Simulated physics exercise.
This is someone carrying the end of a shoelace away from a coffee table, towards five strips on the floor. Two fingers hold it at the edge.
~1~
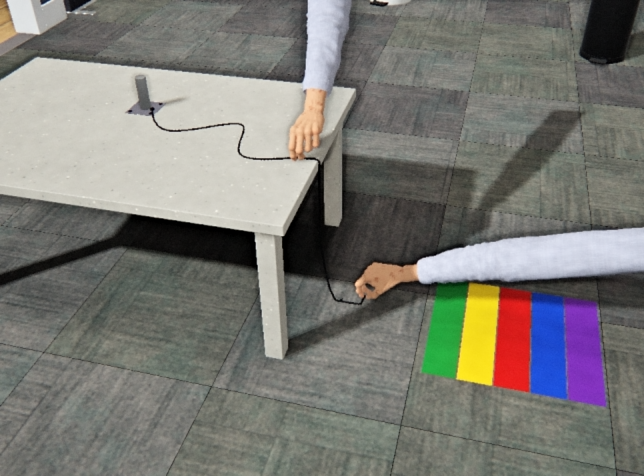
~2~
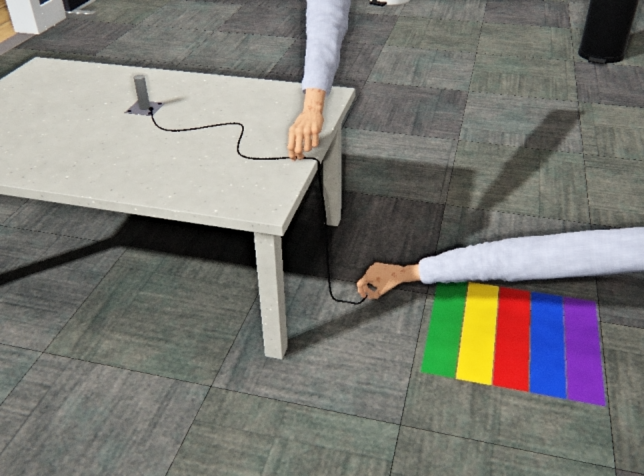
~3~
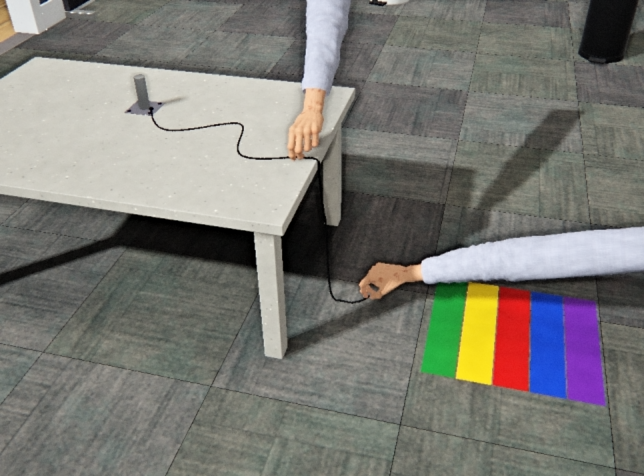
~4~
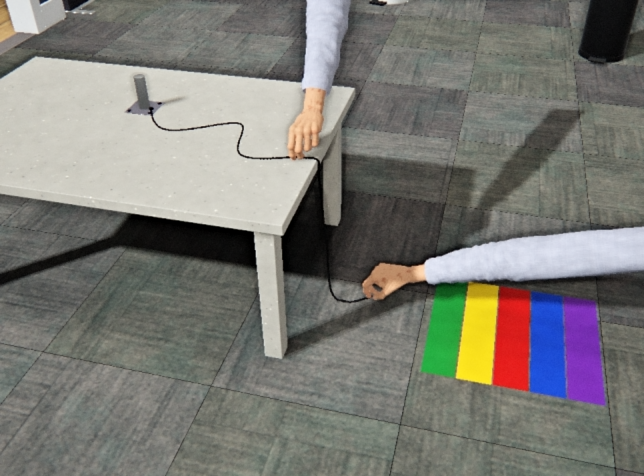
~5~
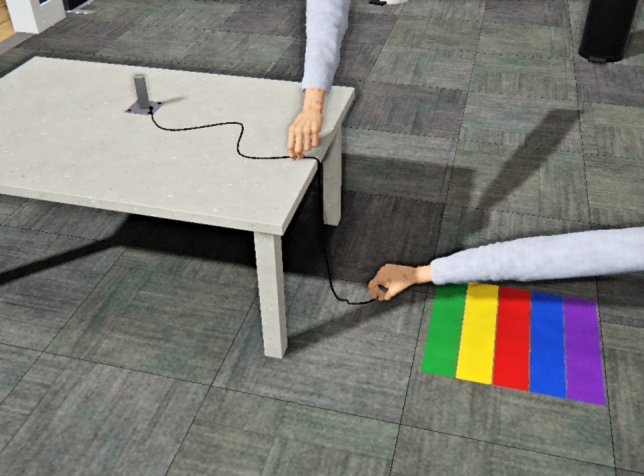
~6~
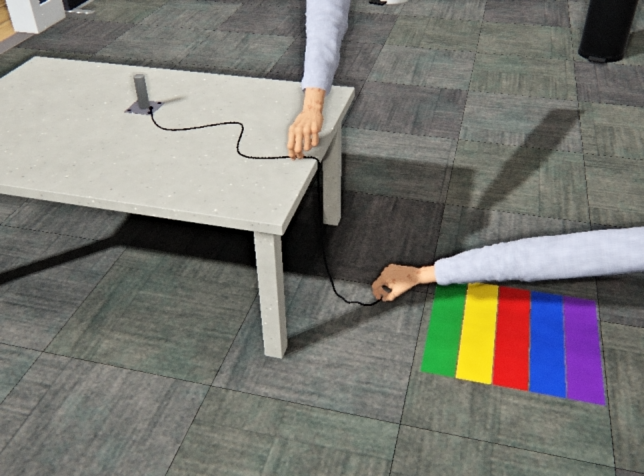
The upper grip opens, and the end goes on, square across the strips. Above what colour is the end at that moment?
Over blue.
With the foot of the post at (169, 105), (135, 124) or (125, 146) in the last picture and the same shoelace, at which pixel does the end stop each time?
The places are (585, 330), (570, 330) and (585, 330).
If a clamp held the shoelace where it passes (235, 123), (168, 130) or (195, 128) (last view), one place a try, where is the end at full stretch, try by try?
Near (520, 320), (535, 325) and (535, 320).
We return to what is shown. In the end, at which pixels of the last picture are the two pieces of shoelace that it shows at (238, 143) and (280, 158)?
About (300, 138), and the other about (354, 169).
Soon after, end near (497, 316); over yellow.
Then, end near (535, 323); over blue.
At full stretch, end near (558, 326); over blue. The end stops over the blue strip.
